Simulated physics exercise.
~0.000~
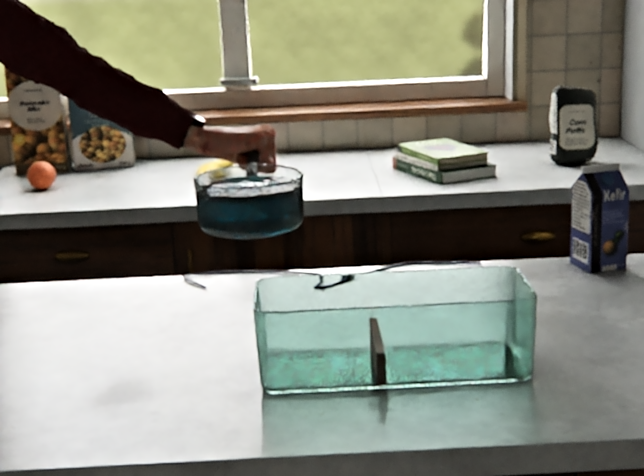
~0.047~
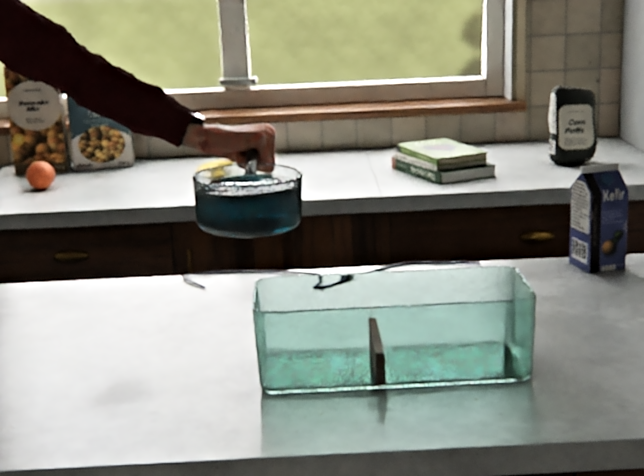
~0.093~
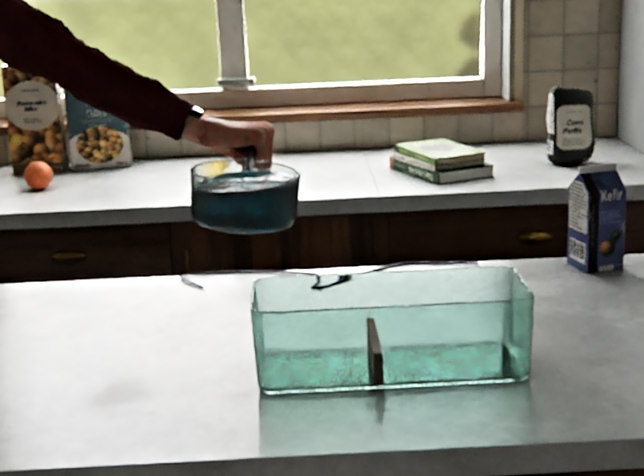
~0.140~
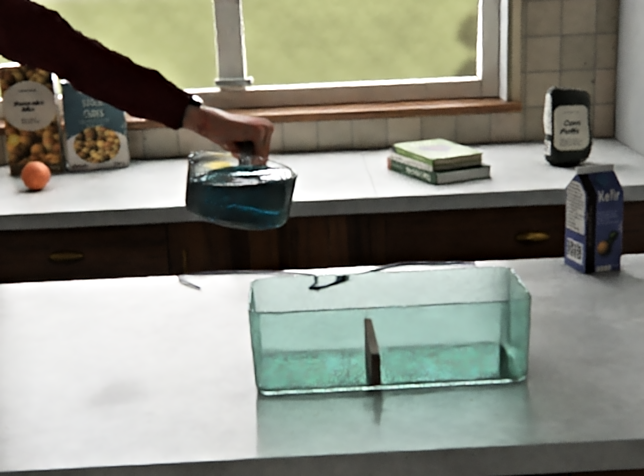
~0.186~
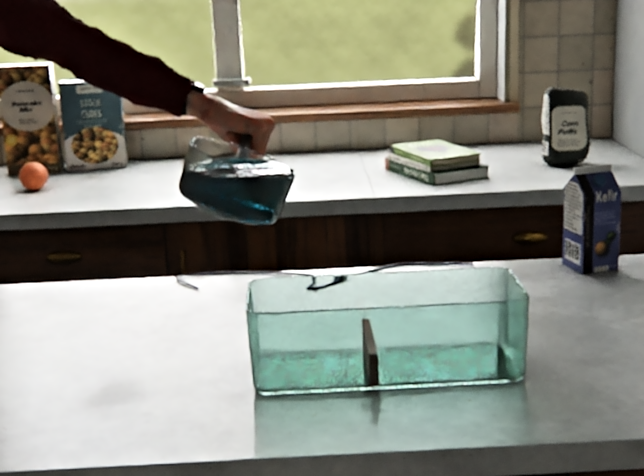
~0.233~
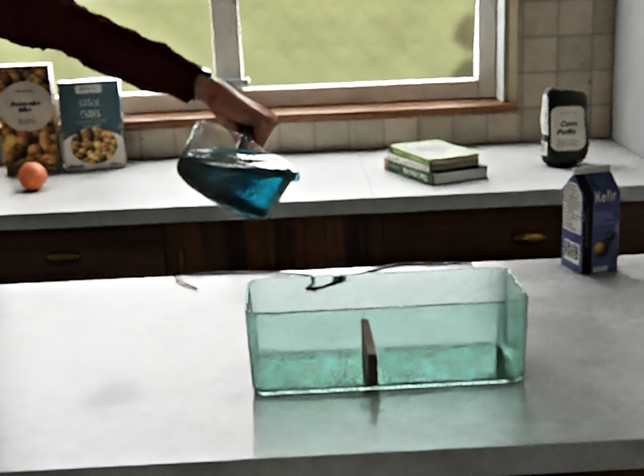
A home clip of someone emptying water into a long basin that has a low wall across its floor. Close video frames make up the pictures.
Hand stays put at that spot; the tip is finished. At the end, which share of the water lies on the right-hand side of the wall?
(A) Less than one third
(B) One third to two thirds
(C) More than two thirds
More than two thirds (C).
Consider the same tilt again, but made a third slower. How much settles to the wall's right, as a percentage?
Estimate: Around 85 %.
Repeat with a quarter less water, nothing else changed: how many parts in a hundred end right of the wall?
Close to 75 per cent.
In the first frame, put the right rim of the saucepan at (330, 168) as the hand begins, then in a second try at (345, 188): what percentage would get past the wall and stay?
80 and 85 per cent.
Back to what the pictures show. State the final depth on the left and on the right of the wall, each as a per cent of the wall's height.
Left: About 10; right: About 50.
A moment on, the saucepan is tipped on its side and 36 per cent is still to pour, 5 is left of the wall and 1 right of it.
Next, the saucepan is tipped right over and 4 per cent is still to pour, 5 is left of the wall and 69 right of it.
Then the saucepan is tipped right over and 1 per cent is still to pour, 14 is left of the wall and 75 right of it.
Later the saucepan is tipped right over and 0 per cent is still to pour, 18 is left of the wall and 76 right of it.
Finally, 19 per cent lies left of the wall, 76 right of it and 5 outside.
